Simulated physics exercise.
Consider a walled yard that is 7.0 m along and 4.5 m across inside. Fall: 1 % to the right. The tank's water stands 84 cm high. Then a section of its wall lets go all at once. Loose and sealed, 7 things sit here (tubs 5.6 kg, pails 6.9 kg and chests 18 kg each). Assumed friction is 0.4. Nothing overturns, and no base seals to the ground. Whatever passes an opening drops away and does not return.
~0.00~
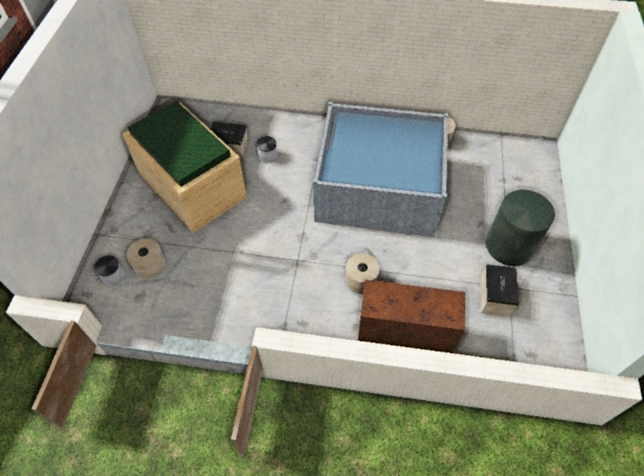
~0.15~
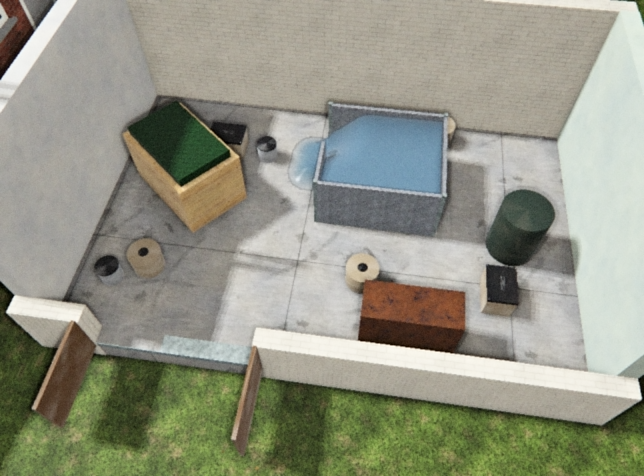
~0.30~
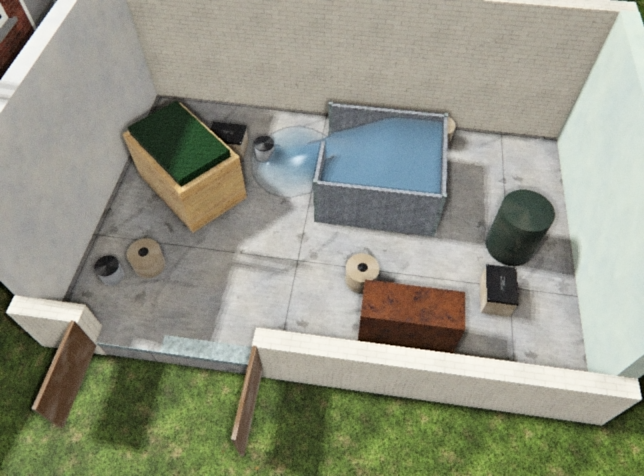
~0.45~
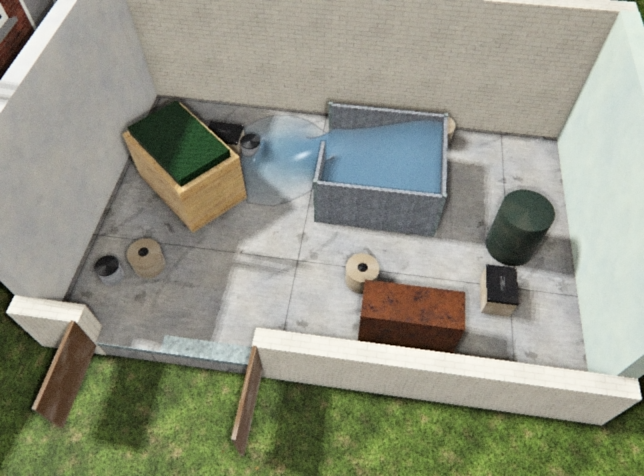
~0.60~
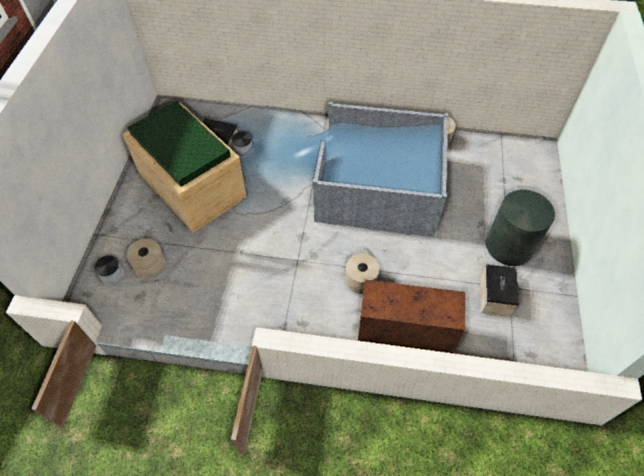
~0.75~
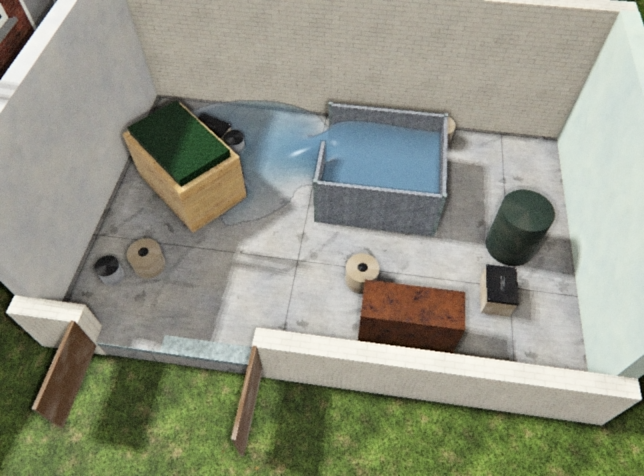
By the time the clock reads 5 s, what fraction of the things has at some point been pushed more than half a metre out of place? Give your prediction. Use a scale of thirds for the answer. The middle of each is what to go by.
On that scale: One to two thirds.
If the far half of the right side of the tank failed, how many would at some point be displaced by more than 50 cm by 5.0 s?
Then it comes to 2 of them.
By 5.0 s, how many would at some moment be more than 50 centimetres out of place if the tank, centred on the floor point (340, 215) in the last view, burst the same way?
The answer would then be 5.
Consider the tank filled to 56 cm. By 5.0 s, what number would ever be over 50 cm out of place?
In that case the number is 4.
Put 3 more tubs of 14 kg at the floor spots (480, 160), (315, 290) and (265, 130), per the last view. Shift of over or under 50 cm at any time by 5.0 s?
In the order asked: Below the mark; below the mark; above the mark.
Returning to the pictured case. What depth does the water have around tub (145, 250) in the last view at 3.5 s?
Around 5 centimetres.
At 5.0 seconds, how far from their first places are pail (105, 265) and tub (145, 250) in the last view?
In that order: Gone out, washed out.
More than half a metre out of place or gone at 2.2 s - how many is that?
Answer: 2.
After 1.1 s 2 of 7 are over 50 cm from their spots; 1 afloat.
After 2.2 s 2 of 7 are over 50 cm from their spots; 2 afloat.
After 3.5 s 4 of 7 are over 50 cm from their spots; 3 afloat.
After 5.0 s 4 of 7 are over 50 cm from their spots, and 4 have been at some point; 2 afloat.
